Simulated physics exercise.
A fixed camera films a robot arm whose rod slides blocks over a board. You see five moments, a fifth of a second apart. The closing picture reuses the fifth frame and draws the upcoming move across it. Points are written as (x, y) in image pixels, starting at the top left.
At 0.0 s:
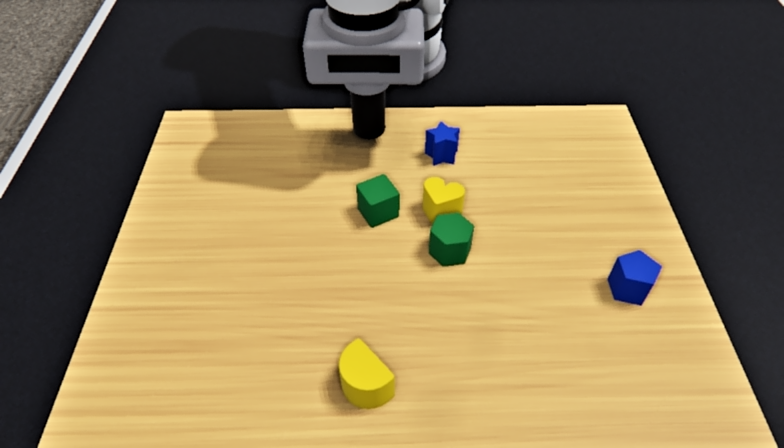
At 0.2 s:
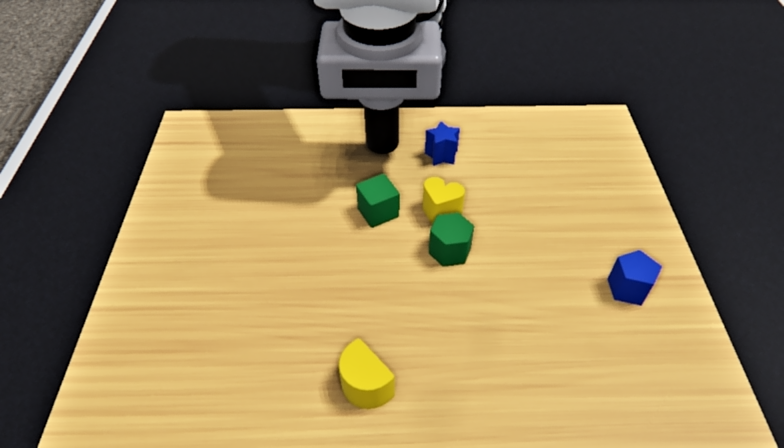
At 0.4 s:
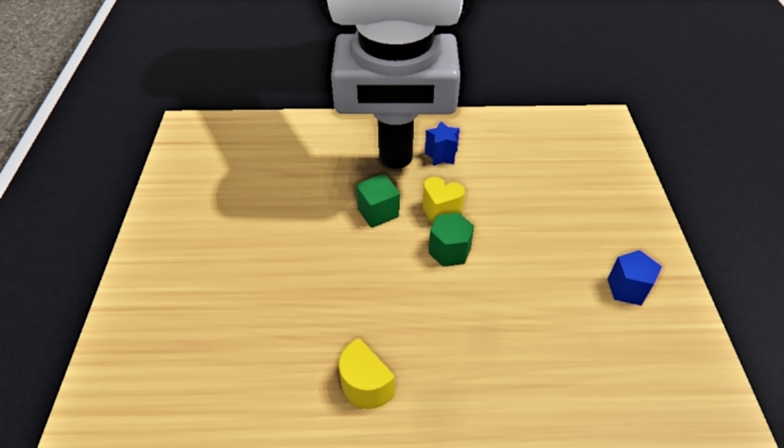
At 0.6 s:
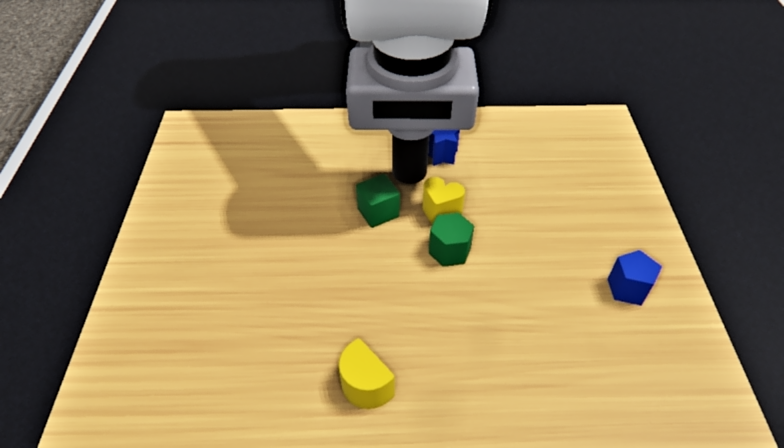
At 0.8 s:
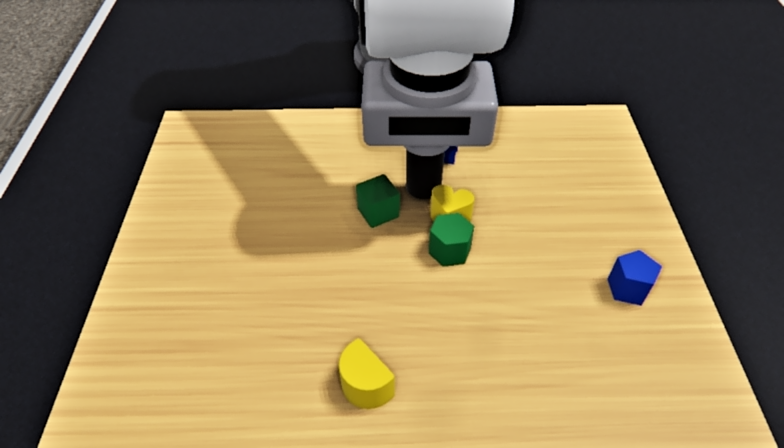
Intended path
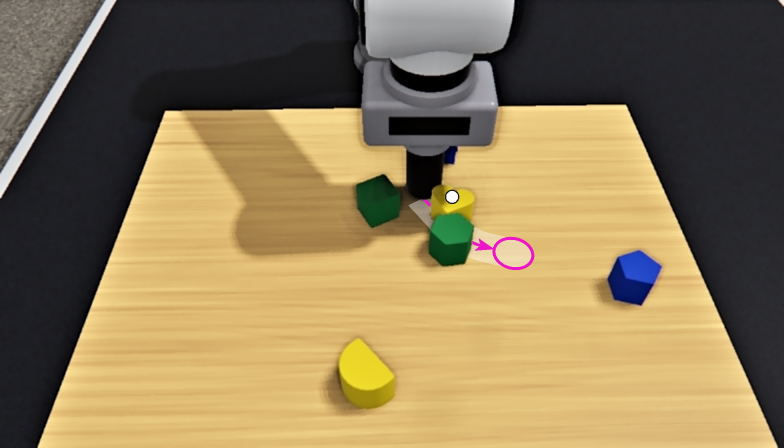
A robotic arm with a black rod moves down and to the right over a wooden board of green, blue and yellow blocks, passing between the green cube and blue star, then nudging the yellow heart slightly to the right.
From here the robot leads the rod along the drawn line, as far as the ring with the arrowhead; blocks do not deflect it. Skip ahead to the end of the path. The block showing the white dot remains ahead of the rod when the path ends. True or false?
That statement is accurate.
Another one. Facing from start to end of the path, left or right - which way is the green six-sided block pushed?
It heads right.
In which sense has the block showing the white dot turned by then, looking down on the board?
It is turned anticlockwise.
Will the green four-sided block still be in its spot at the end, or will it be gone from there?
Undisturbed, or as good as.
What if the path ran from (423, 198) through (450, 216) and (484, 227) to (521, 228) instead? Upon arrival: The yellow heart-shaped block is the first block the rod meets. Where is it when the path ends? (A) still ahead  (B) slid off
My pick is B.
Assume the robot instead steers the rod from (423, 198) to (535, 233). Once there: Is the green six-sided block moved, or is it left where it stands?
My prediction: It moves.
The line goes from (423, 198) by way of (445, 222) and (474, 243) to (513, 253); the dot is on the yellow heart-shaped block.
On the path given first. One third of the way, rod (447, 212); yellow heart-shaped block (484, 217), turned 25° anticlockwise; green six-sided block (460, 240), turned 35° clockwise.
Two thirds of the way, rod (476, 234); yellow heart-shaped block (518, 229), turned 65° anticlockwise; green six-sided block (466, 251), turned 65° clockwise.
At the end, rod (516, 243); green four-sided block unmoved; yellow heart-shaped block (554, 235), turned 100° anticlockwise; green six-sided block (466, 252), turned 70° clockwise.
